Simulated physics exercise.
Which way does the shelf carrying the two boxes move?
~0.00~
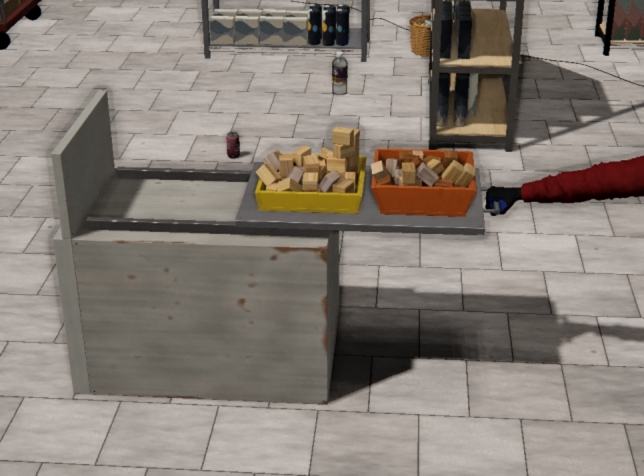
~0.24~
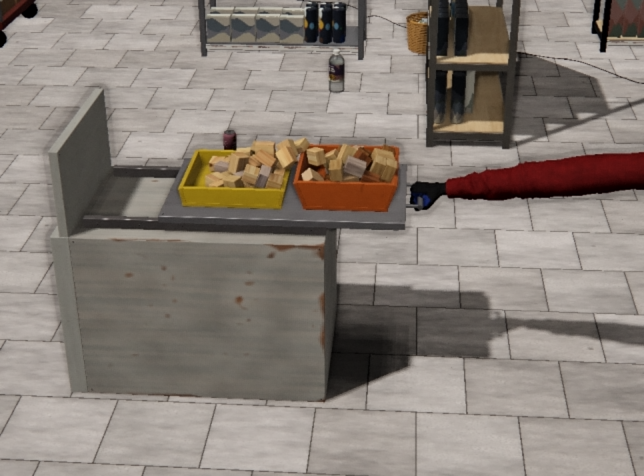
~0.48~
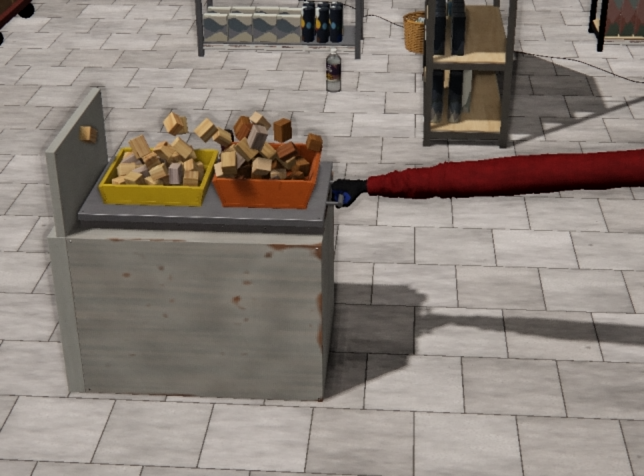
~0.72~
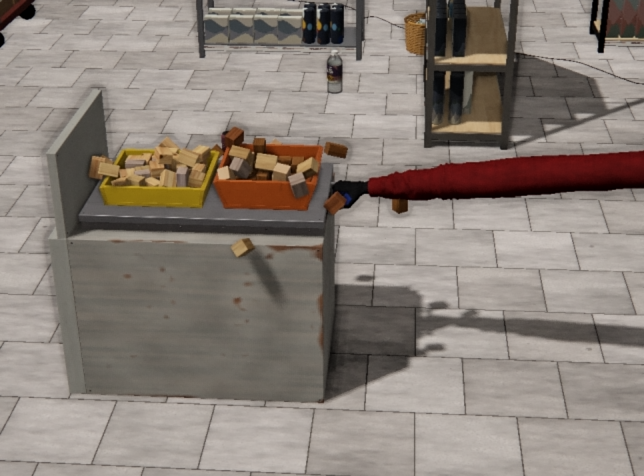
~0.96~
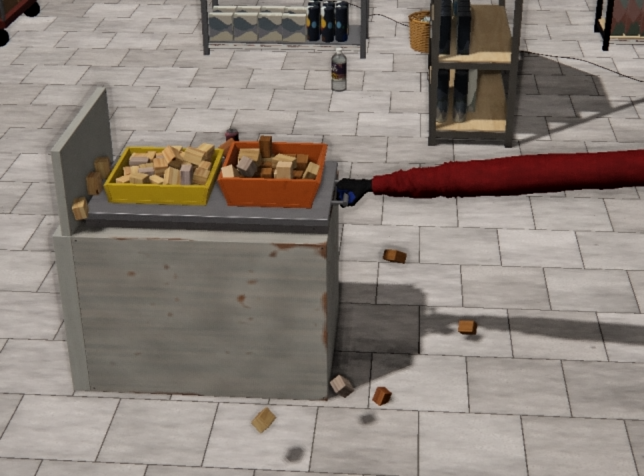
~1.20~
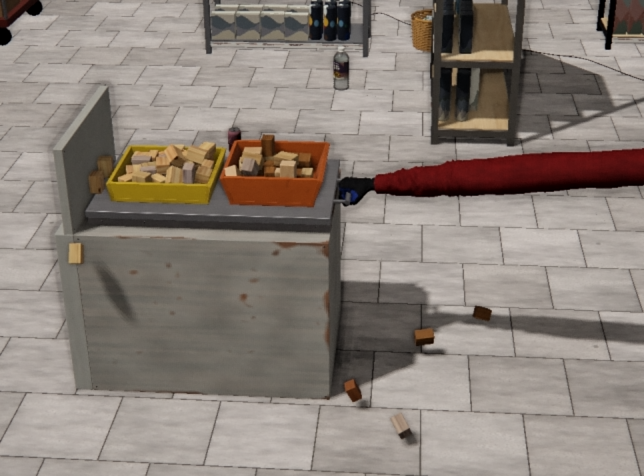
The shelf moves to the left, sliding in over the cabinet toward the upright back panel.
On a pale tiled floor with storage racks behind, a gray shelf sticks out to the right over a worn cabinet, carrying a yellow box and an orange box heaped with loose wooden blocks. A hand in a dark glove, on a red-sleeved arm, pushes the shelf left. It slides in over the cabinet and stops near the upright back panel, and blocks jump up from both boxes. Some tumble over the edges and drop toward the floor. At the end both boxes sit in place, still holding many blocks, while several stray ones are scattered below to the right.
